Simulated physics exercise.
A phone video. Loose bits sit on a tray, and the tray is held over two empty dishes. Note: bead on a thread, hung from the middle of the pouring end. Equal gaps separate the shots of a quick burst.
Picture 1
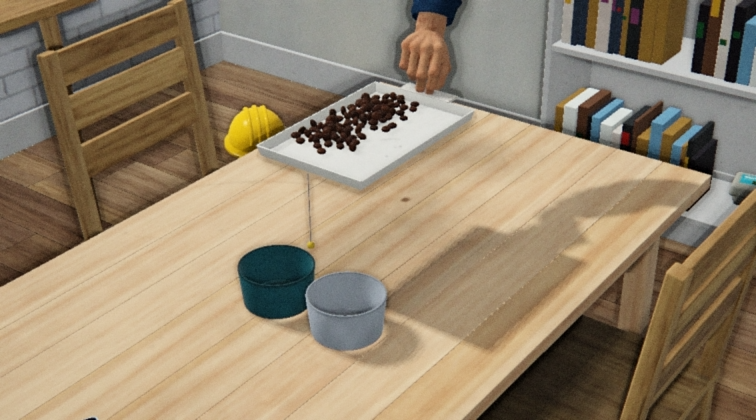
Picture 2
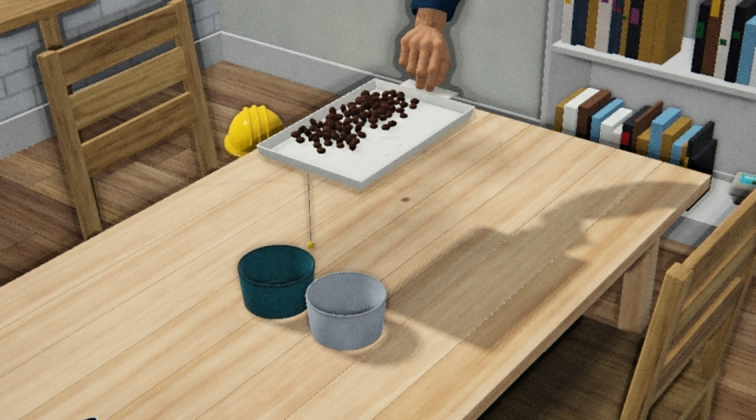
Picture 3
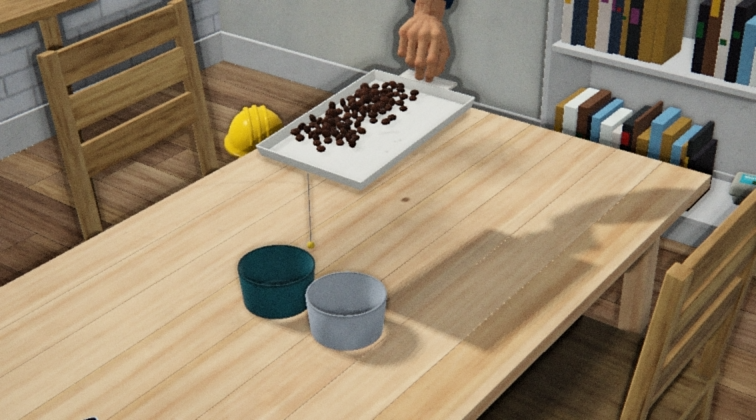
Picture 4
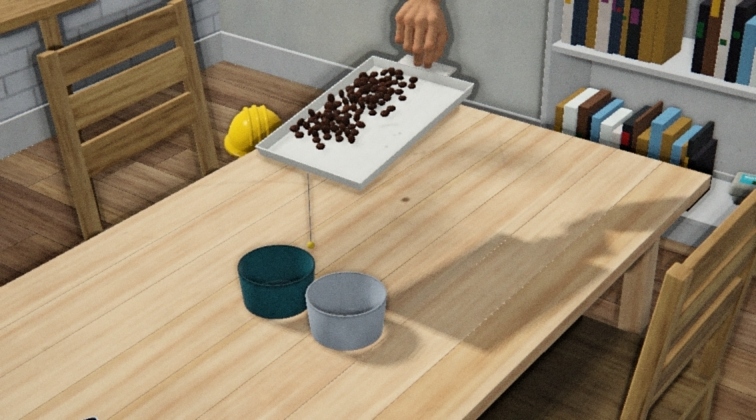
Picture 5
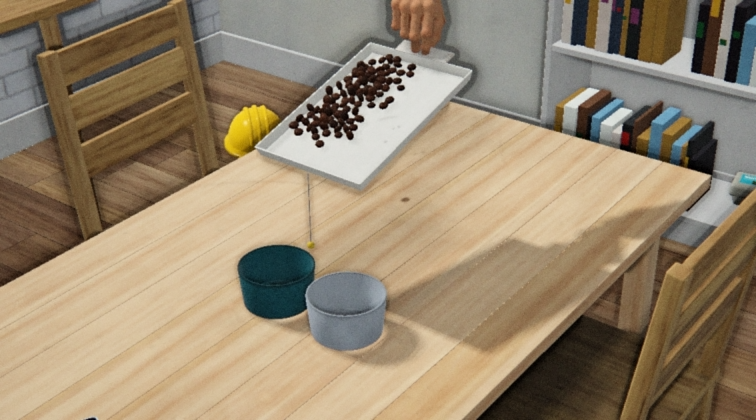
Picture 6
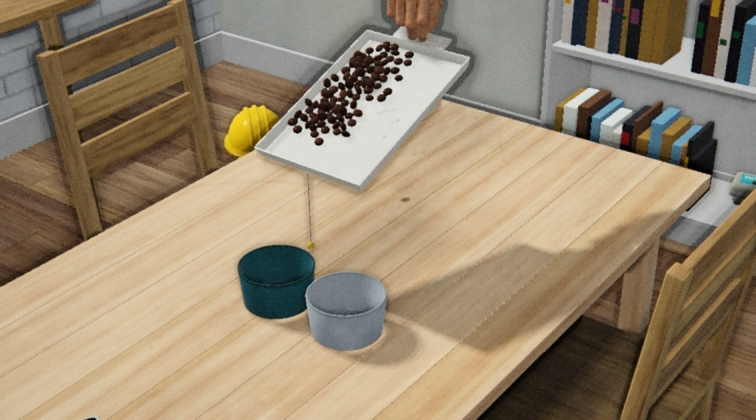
A white tray of dark brown chocolate drops, gripped by a hand at its far end, tilts gradually steeper as the hand rises, while the drops stay clustered on it and the camera keeps still. Below its near edge hangs a yellow bead on a thread, with a teal dish at left and a grey one at right. The pale wooden table, seen from above, stands among wooden chairs, a yellow hard hat and bookshelves.
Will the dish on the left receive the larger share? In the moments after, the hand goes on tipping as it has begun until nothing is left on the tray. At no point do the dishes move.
Yes - the fuller dish will be the one on the left.
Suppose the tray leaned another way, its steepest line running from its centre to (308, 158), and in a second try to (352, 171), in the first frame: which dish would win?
At the first place the left dish, at the second the right dish.
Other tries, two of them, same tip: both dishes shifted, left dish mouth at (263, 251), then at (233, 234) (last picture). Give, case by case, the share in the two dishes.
It would be roughly 60 per cent for the first and roughly 40 per cent for the second.
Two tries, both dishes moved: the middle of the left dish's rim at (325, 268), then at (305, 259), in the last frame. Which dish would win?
The first time the left-side one comes out ahead, then the left-side one the second time.
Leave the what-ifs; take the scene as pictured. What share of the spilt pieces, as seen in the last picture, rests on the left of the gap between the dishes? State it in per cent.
90 per cent, about.
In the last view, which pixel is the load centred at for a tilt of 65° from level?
About (289, 157).
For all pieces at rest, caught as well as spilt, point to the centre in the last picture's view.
I'd mark it at roughly (274, 303).
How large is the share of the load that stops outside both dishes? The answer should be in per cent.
I'd say around 30 per cent.
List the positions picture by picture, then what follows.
Corners of the pouring end at (261, 145) and (361, 179), level; middle of the load at (355, 116), flat chocolate drops; left dish at (252, 297); right dish at (322, 327); bead on its thread at (311, 245), in the first picture.
Corners of the pouring end at (260, 145) and (361, 180), level; middle of the load at (355, 114), in the second picture.
Corners of the pouring end at (260, 145) and (360, 180), tipped barely, level across its low end; middle of the load at (355, 108), in the third picture.
Corners of the pouring end at (259, 146) and (360, 181), tipped a little, level across its low end; middle of the load at (354, 100), in the fourth picture.
Corners of the pouring end at (259, 146) and (359, 181), tipped a little, level across its low end; middle of the load at (352, 92), in the fifth picture.
Corners of the pouring end at (258, 146) and (359, 182), tipped clearly, level across its low end; middle of the load at (349, 84); left dish at (252, 297); right dish at (322, 327), in the sixth picture.
Soon after the last picture, tray tipped steeply; most on the tray; about a quarter in the air.
A little later, tray tipped past a quarter turn; about a quarter on the tray; a small part in the right dish; about a third in the left dish; about a quarter outside both; a small part in the air.
Later still, tray tipped past a quarter turn; a small part in the right dish; about half in the left dish; about a third outside both.
At rest, tray tipped past a quarter turn; a small part in the right dish; about half in the left dish; about a third outside both.
